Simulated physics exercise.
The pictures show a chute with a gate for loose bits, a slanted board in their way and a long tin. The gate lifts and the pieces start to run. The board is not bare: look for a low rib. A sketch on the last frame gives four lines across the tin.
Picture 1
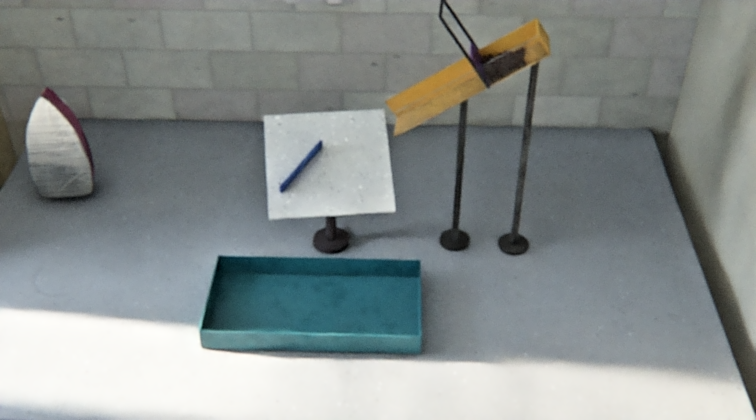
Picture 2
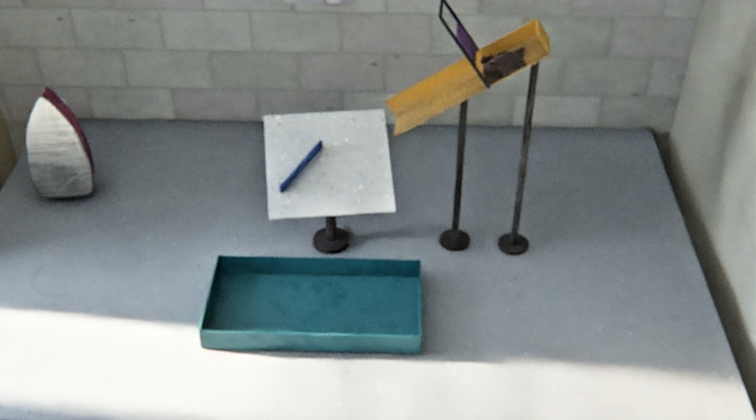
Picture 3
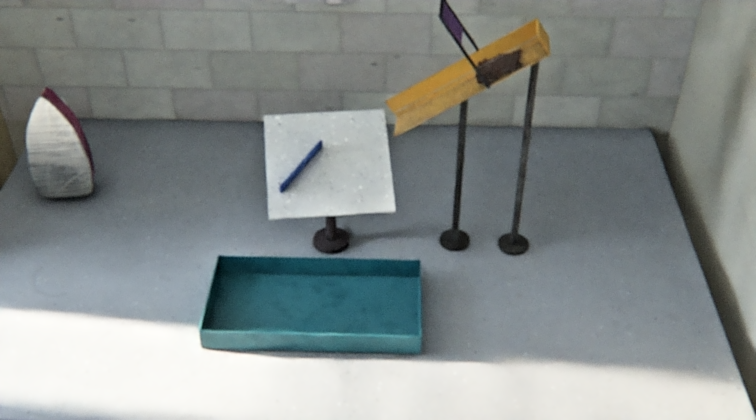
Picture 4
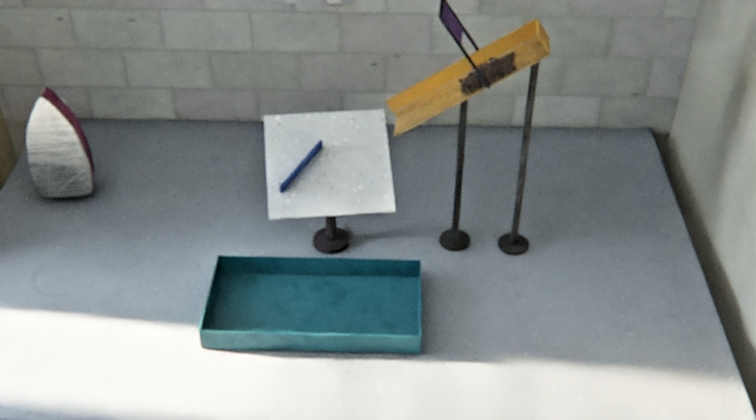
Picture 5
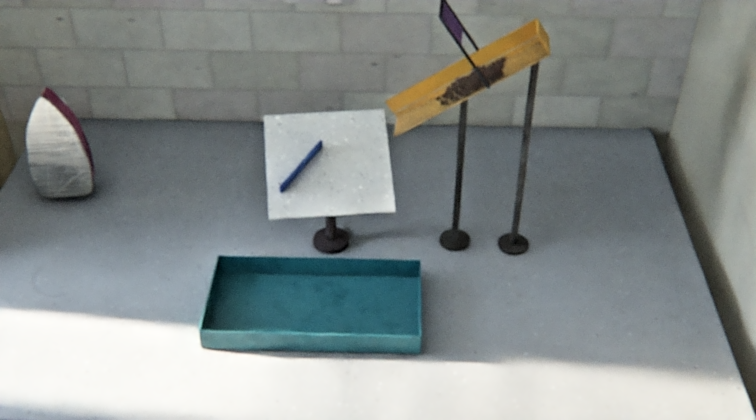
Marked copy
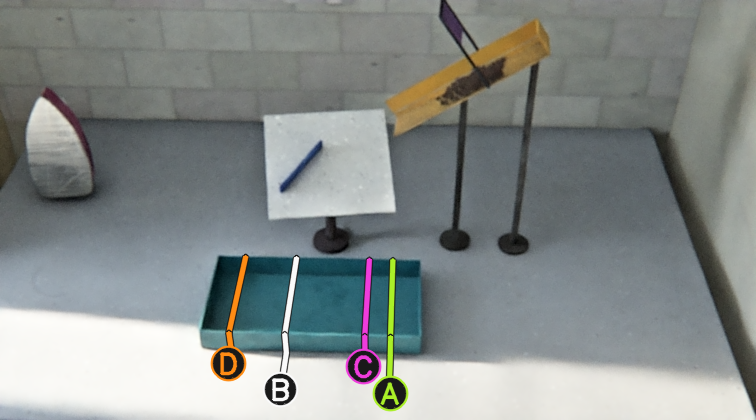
Yellow chute on two dark stands releasing small dark berries as its gate lifts, the load sliding partway down toward the left.
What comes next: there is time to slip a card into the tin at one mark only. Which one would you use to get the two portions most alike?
Line B.
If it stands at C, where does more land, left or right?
Left.
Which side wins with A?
More lands on the left.
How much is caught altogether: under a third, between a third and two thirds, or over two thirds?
About that: Over two thirds.
On the marked copy, line A crosses the front rim at (390, 335); line B crosses the front rim at (284, 333); line C crosses the front rim at (364, 335); line D crosses the front rim at (229, 331).
With A, of what is caught, every piece on the left of the divider, not one piece on the right.
With B, of what is caught, roughly two thirds on the left of the divider, roughly a third on the right.
With C, of what is caught, almost all on the left of the divider, about a tenth on the right.
With D, of what is caught, about a tenth on the left of the divider, almost all on the right.
